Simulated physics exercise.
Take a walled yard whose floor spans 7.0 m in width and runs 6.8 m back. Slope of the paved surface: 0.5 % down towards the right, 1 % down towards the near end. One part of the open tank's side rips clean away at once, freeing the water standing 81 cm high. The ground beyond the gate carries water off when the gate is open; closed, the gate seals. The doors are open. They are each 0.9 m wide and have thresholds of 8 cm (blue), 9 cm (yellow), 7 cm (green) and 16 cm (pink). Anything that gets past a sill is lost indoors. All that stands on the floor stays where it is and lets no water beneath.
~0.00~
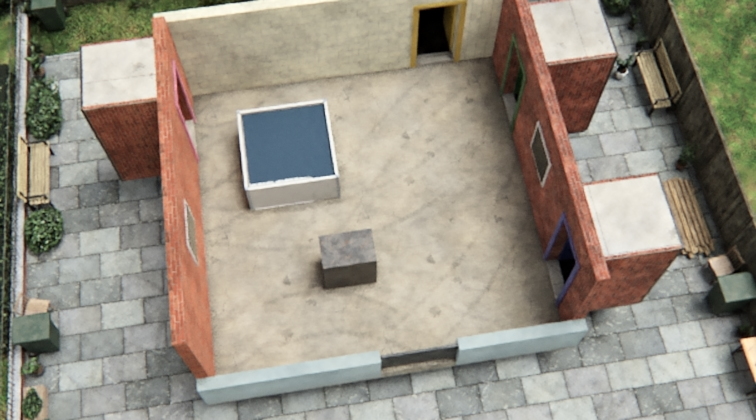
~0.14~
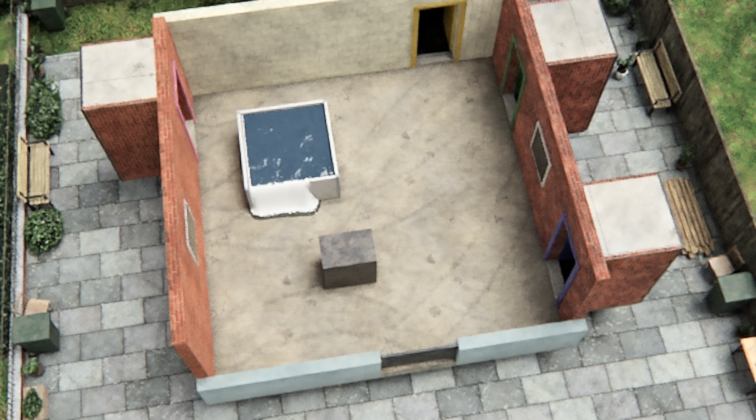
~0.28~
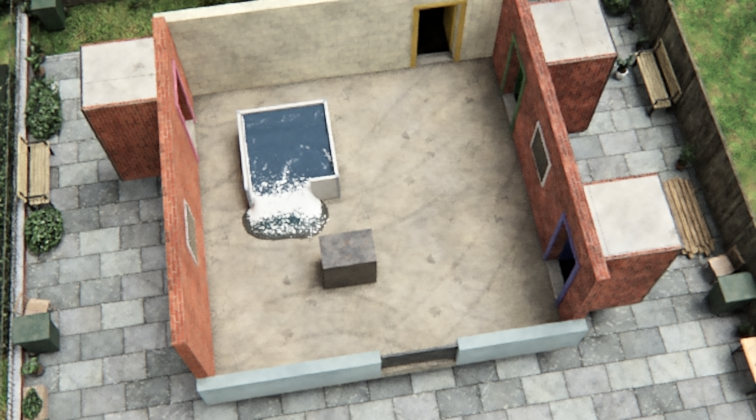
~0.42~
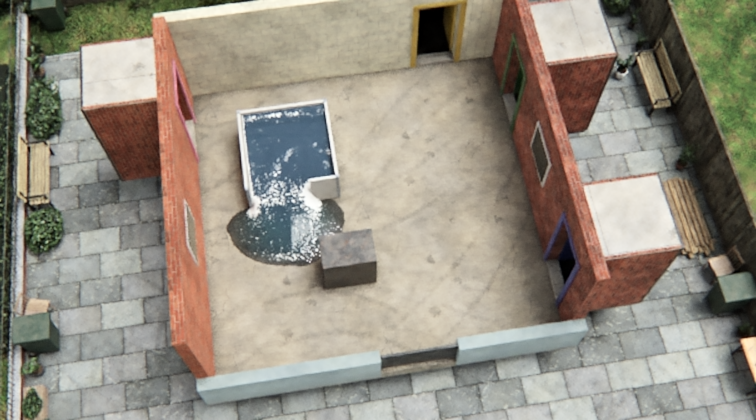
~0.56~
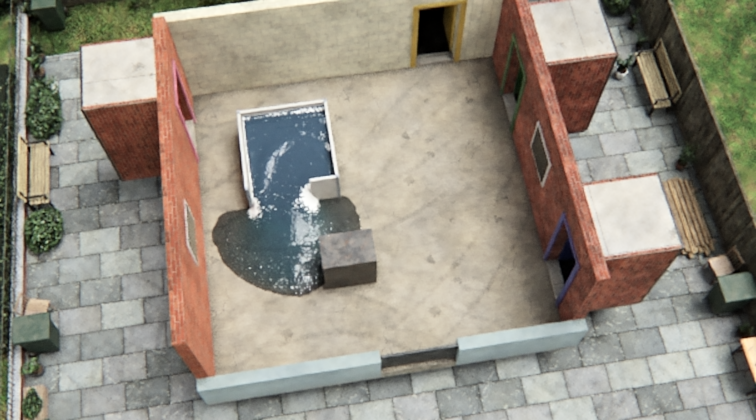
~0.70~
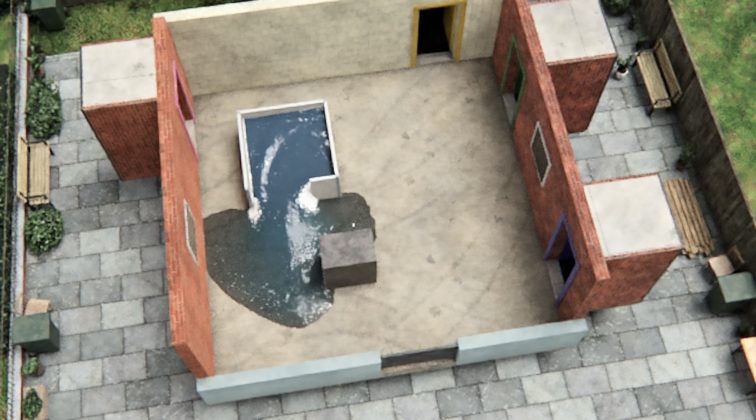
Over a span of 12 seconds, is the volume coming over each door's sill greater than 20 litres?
Within 12 seconds: At the blue door, greater; at the yellow door, not greater; at the green door, not greater; at the pink door, not greater.
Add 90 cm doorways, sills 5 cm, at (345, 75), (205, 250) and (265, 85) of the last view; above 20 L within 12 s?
In turn: Under, over, below.
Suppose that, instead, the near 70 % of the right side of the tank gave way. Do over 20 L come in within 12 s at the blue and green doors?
Compared with the limit, blue is higher and green is higher.
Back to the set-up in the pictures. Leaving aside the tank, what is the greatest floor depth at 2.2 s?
I'd say near 50 centimetres.
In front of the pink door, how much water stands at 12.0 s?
Roughly 4.5 centimetres.
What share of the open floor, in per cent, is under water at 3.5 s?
Close to 55 in a hundred.
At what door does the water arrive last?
That's the yellow door.
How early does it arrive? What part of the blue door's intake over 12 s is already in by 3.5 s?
About 0%.
After 1.4 s water covers 25 % of the floor and is deepest (38 cm) near (318, 371); blue door not reached, yellow door not reached, green door not reached, pink door not reached.
After 2.2 s water covers 40 % of the floor and is deepest (50 cm) near (236, 383); blue door not reached, yellow door not reached, green door not reached, pink door not reached.
After 3.5 s water covers 55 % of the floor and is deepest (26 cm) near (309, 302); blue door 7 cm at the sill, 0 L in, yellow door not reached, green door not reached, pink door not reached.
After 7.0 s water covers 75 % of the floor and is deepest (16 cm) near (542, 336); blue door 16 cm at the sill, 120 L in, yellow door not reached, green door 5 cm at the sill, 0 L in, pink door 2 cm at the sill, 0 L in.
After 12.0 s water covers 100 % of the floor and is deepest (12 cm) near (507, 341); blue door 11 cm at the sill, 185 L in, yellow door 7 cm at the sill, 0 L in, green door 6 cm at the sill, 0 L in, pink door 4 cm at the sill, 0 L in.
